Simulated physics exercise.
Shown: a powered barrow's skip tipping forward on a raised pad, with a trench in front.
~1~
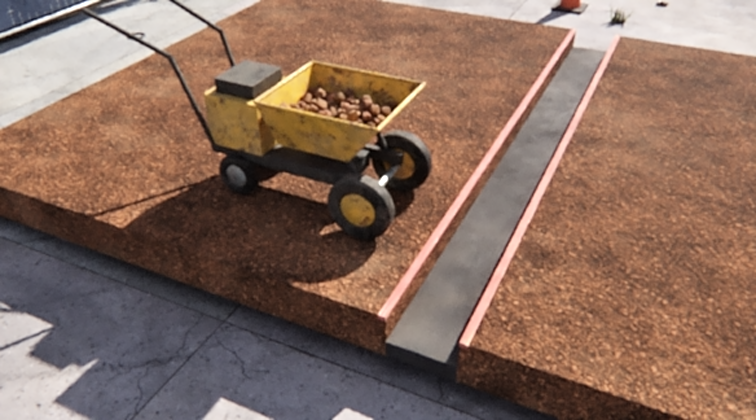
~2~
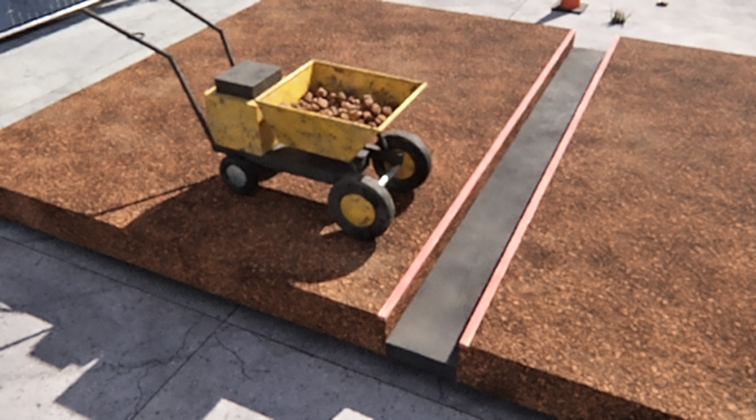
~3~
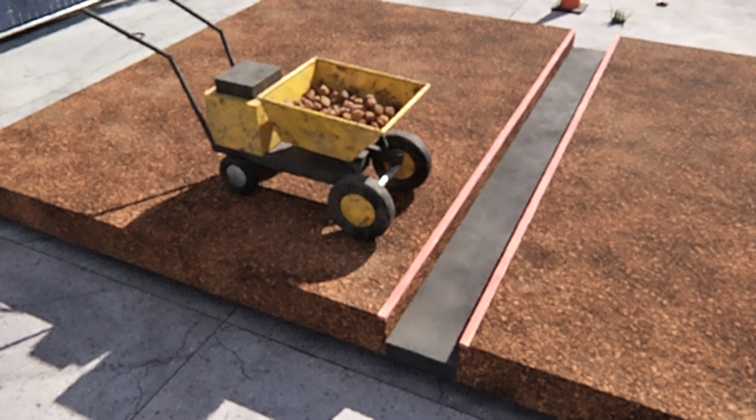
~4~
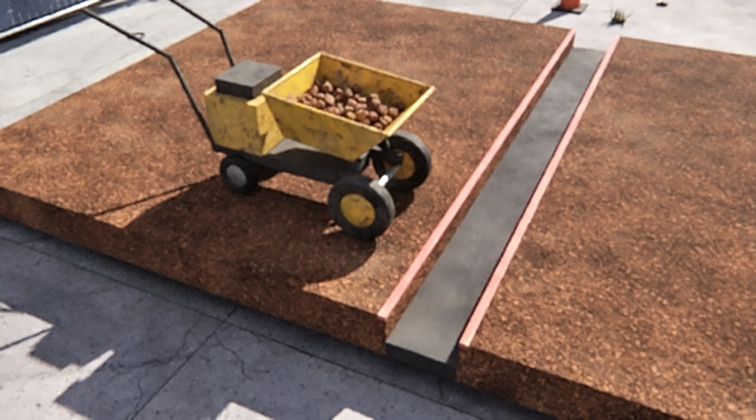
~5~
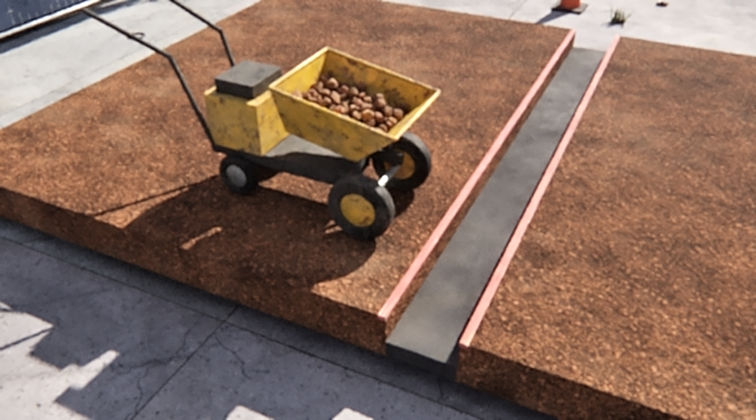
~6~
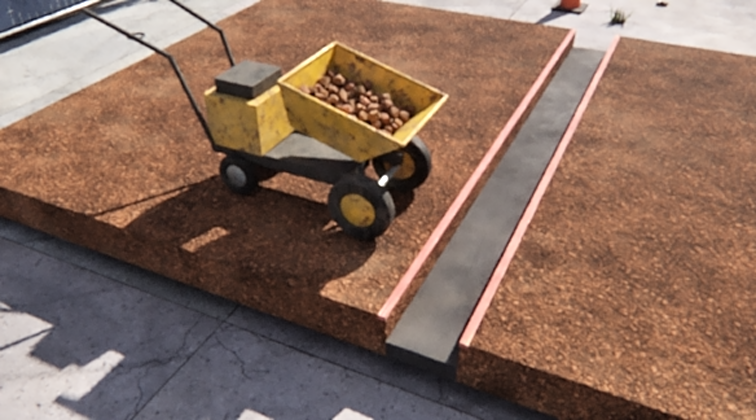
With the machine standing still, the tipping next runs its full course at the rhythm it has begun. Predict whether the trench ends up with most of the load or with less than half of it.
It ends up with most of the load.
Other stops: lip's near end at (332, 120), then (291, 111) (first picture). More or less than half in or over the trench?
Result A - a majority; result B - a minority.
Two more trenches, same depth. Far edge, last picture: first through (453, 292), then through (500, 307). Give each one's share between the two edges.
First try: About 30 %; second try: About 100 %.
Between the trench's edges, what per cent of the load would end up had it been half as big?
100 per cent, roughly.
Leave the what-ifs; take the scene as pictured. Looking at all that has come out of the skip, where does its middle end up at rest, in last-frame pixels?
(492, 254).
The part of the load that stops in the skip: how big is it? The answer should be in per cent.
About 0 per cent.
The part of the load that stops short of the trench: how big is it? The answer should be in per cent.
About 0 %.
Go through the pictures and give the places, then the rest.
The first frame shows lip of the skip near (377, 130), level; top of the load near (323, 109), clay clods; first edge of the trench near (407, 278); far edge near (485, 302), the trench over half as wide as the skip, and about half as deep as wide.
The second frame shows lip of the skip near (379, 131), level; top of the load near (324, 109).
The third frame shows lip of the skip near (382, 133), tipped barely; top of the load near (326, 107).
The fourth frame shows lip of the skip near (388, 136), tipped a little; top of the load near (330, 105).
The fifth frame shows lip of the skip near (394, 140), tipped a little; top of the load near (326, 103).
The sixth frame shows lip of the skip near (402, 145), tipped clearly; top of the load near (324, 95); first edge of the trench near (407, 278); far edge near (485, 302).
Shortly afterwards, skip tipped steeply; the whole lot in the skip.
Next, skip tipped steeply; all but a few in the skip; only a few in or heaped over the trench; only a few falling.
Some moments later, skip tipped right over; a little in the skip; the bulk in or heaped over the trench; a little beyond it.
In the end, skip tipped right over; the bulk in or heaped over the trench; a little beyond it.
